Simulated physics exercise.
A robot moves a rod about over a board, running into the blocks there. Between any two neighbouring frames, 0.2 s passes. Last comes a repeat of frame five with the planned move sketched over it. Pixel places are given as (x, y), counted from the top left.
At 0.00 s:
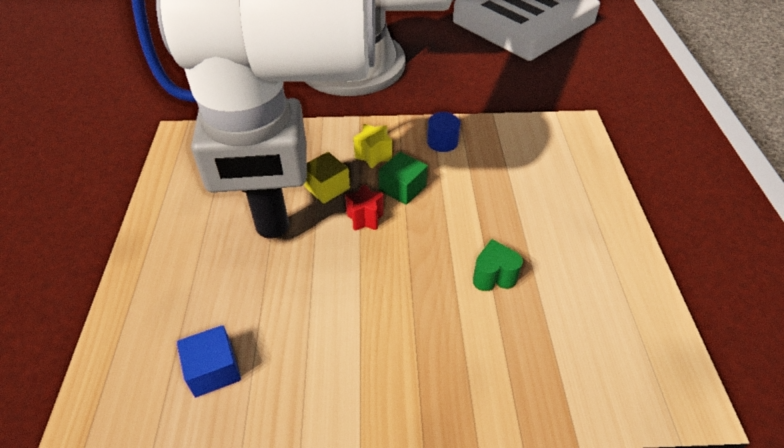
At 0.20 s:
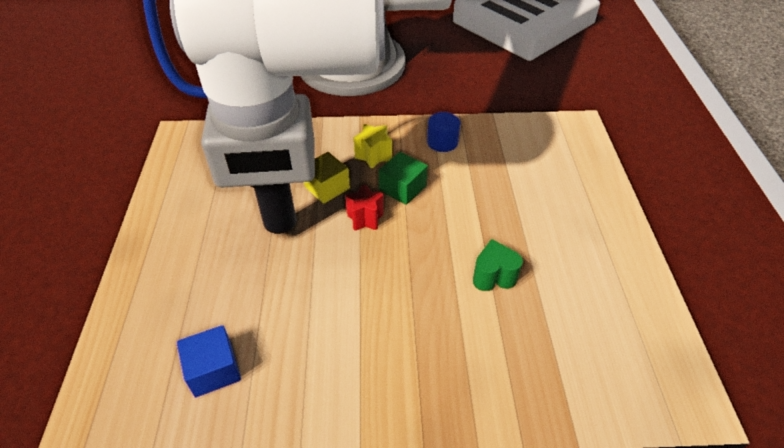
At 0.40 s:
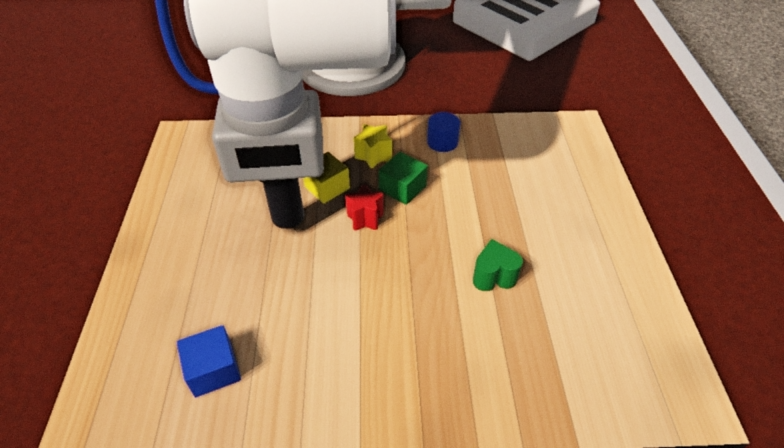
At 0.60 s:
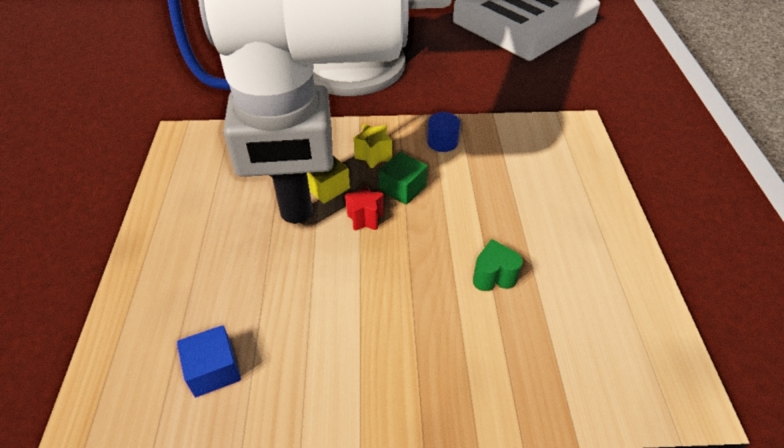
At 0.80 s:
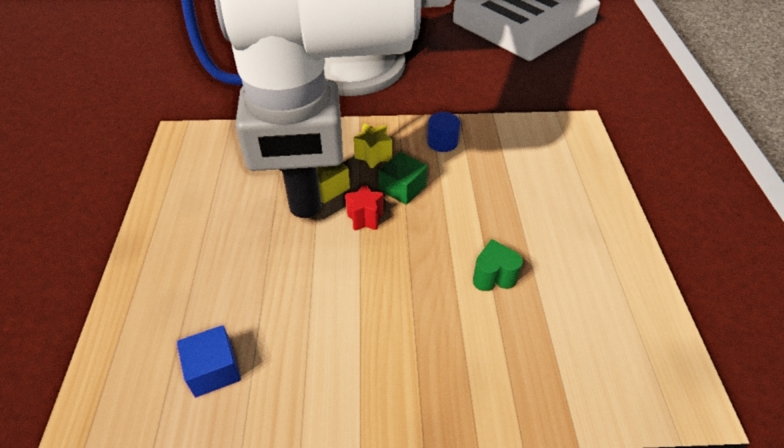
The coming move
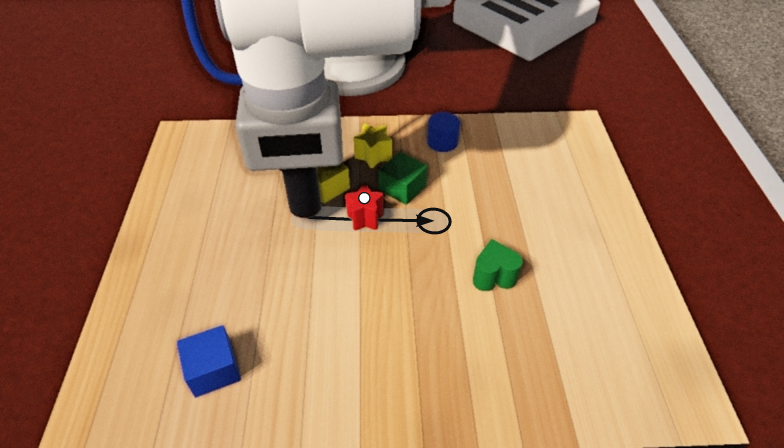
White robot arm sliding a black rod slowly right and slightly away across a wooden board toward a yellow block, other blocks still.
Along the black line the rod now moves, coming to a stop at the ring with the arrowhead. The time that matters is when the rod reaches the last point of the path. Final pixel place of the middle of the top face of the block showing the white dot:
(466, 199)
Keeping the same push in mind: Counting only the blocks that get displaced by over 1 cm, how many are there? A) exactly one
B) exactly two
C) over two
The correct letter is A.
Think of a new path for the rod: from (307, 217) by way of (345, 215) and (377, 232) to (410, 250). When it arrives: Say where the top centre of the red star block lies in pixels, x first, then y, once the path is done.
Final place: (429, 211).
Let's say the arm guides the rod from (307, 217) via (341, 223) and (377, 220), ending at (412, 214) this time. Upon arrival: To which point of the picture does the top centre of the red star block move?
The centre of its top will be at (442, 188).
The drawn path runs from (307, 217) to (434, 221); the dot is on the red star block.
On the path given first. One third of the way, rod at (349, 209); red star block at (379, 198), turned 20° clockwise.
Two thirds of the way, rod at (392, 210); red star block at (423, 199), turned 20° clockwise.
At the end, rod at (435, 210); yellow square block not moved; red star block at (466, 199), turned 15° clockwise.
